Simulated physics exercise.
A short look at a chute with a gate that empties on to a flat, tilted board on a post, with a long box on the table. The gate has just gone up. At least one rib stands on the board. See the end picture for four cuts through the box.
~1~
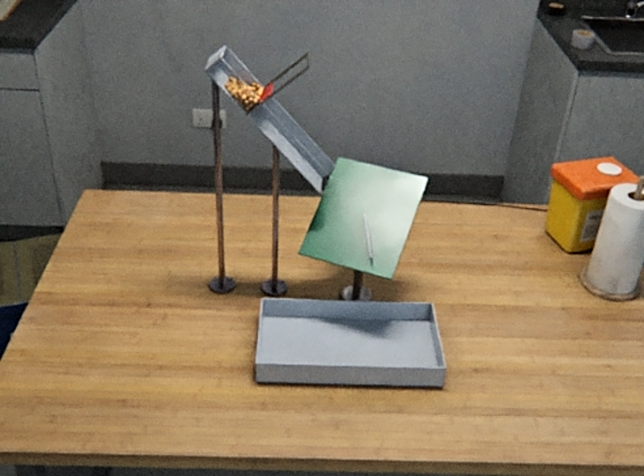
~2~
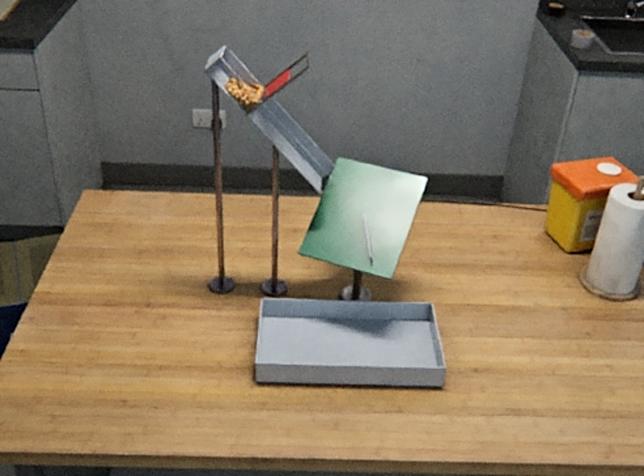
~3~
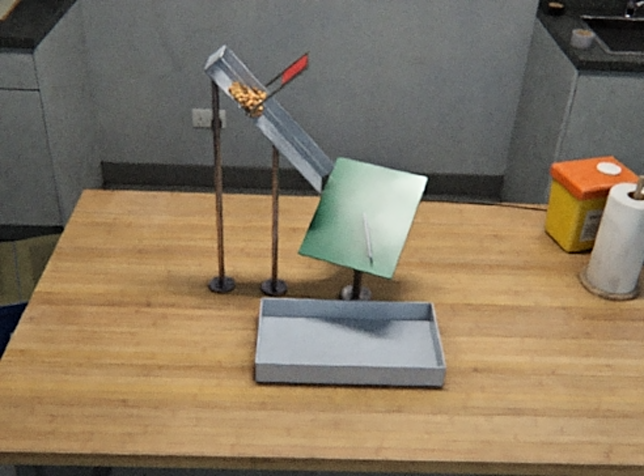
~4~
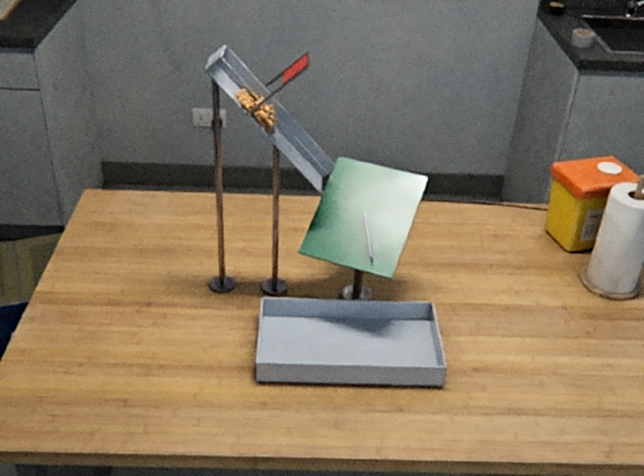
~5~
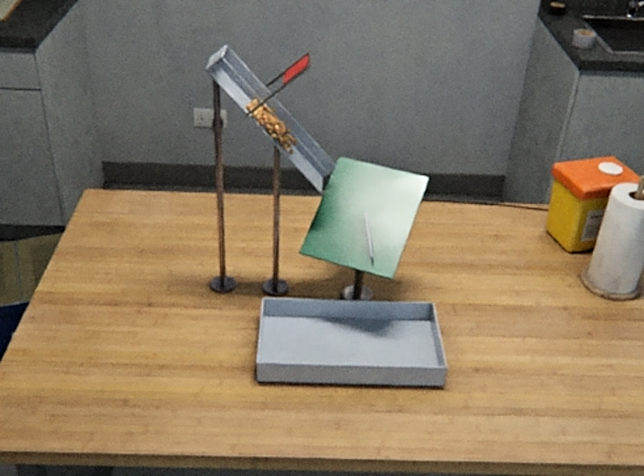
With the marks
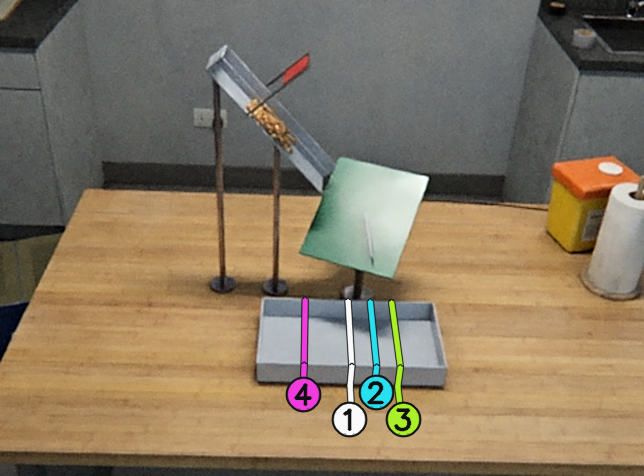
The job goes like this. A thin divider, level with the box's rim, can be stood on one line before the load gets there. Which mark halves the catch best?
1 is best.
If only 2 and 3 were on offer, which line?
It is 2.
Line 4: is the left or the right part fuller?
More lands on the right.
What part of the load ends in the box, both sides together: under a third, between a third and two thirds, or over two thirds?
It is between a third and two thirds.
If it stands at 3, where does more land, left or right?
More lands on the left.
On the marked copy, line 1 crosses the front rim at (351, 365); line 2 crosses the front rim at (376, 365); line 3 crosses the front rim at (400, 366); line 4 crosses the front rim at (304, 364).
If 1 is chosen, of what is caught, about half on the left of the divider, about half on the right.
If 2 is chosen, of what is caught, nearly all on the left of the divider, a small part on the right.
If 3 is chosen, of what is caught, nearly all on the left of the divider, a stray few on the right.
If 4 is chosen, of what is caught, a small part on the left of the divider, most on the right.
